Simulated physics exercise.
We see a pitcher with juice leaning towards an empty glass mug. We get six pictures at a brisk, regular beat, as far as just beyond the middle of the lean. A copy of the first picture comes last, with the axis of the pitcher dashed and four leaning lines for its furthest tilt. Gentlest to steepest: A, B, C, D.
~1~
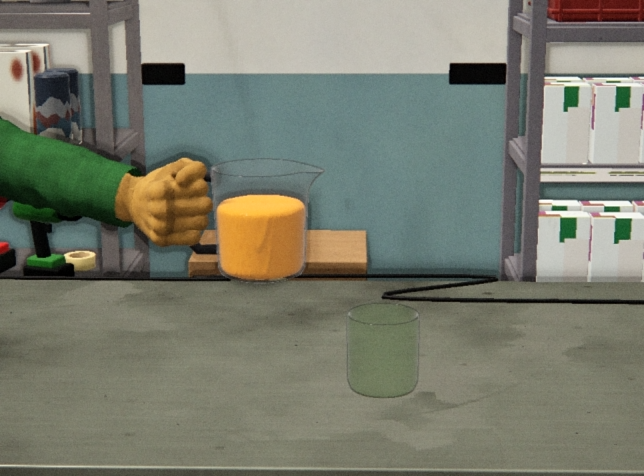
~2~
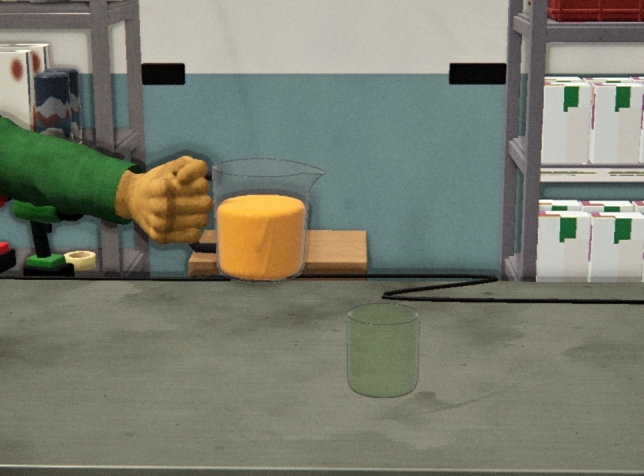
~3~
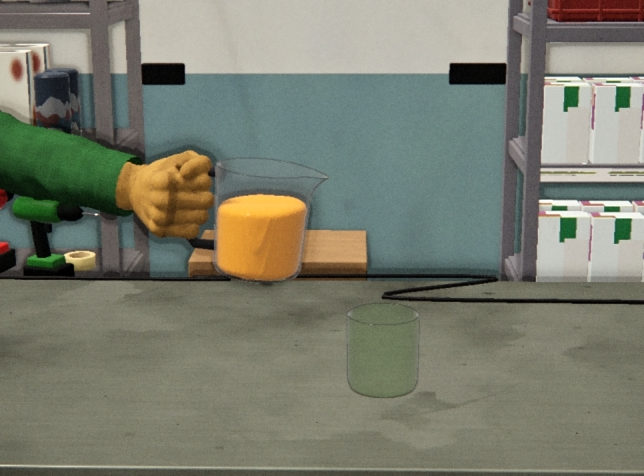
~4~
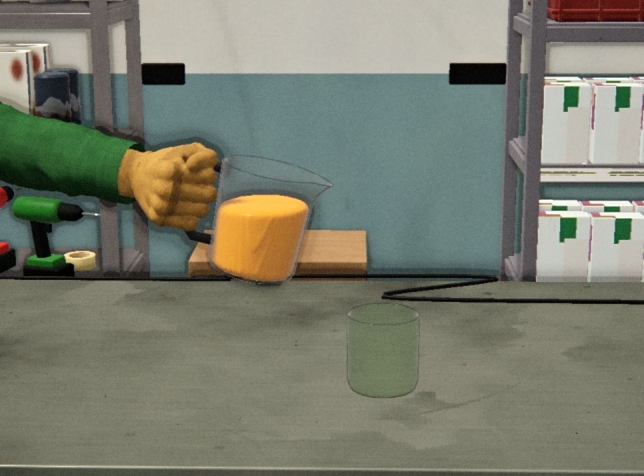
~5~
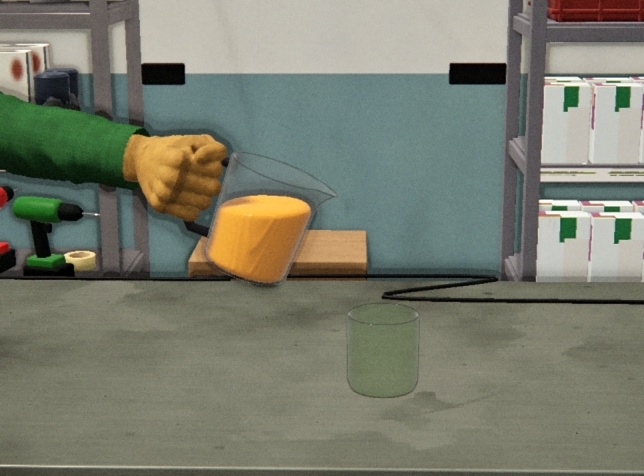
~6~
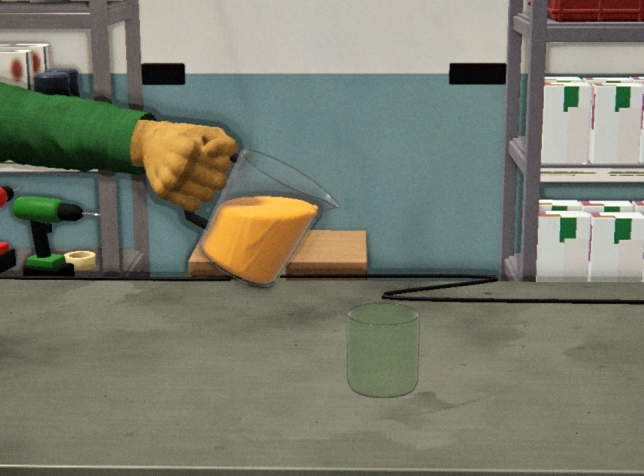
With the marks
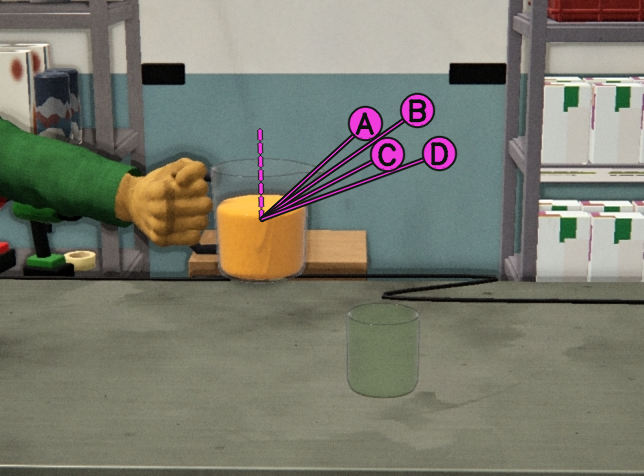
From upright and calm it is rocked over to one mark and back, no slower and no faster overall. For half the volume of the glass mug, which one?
Go for C.
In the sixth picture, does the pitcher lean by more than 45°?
No, it does not.
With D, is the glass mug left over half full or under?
Over half.
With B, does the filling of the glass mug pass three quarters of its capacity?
No, it does not.
On the marked copy, A at (353, 135); B at (403, 120); C at (372, 161); D at (423, 159).
If A is chosen, the glass mug ends with about 14 % of what it can hold.
If B is chosen, the glass mug ends with about 28 % of what it can hold.
If C is chosen, the glass mug ends with about 46 % of what it can hold.
If D is chosen, the glass mug ends with about 65 % of what it can hold.
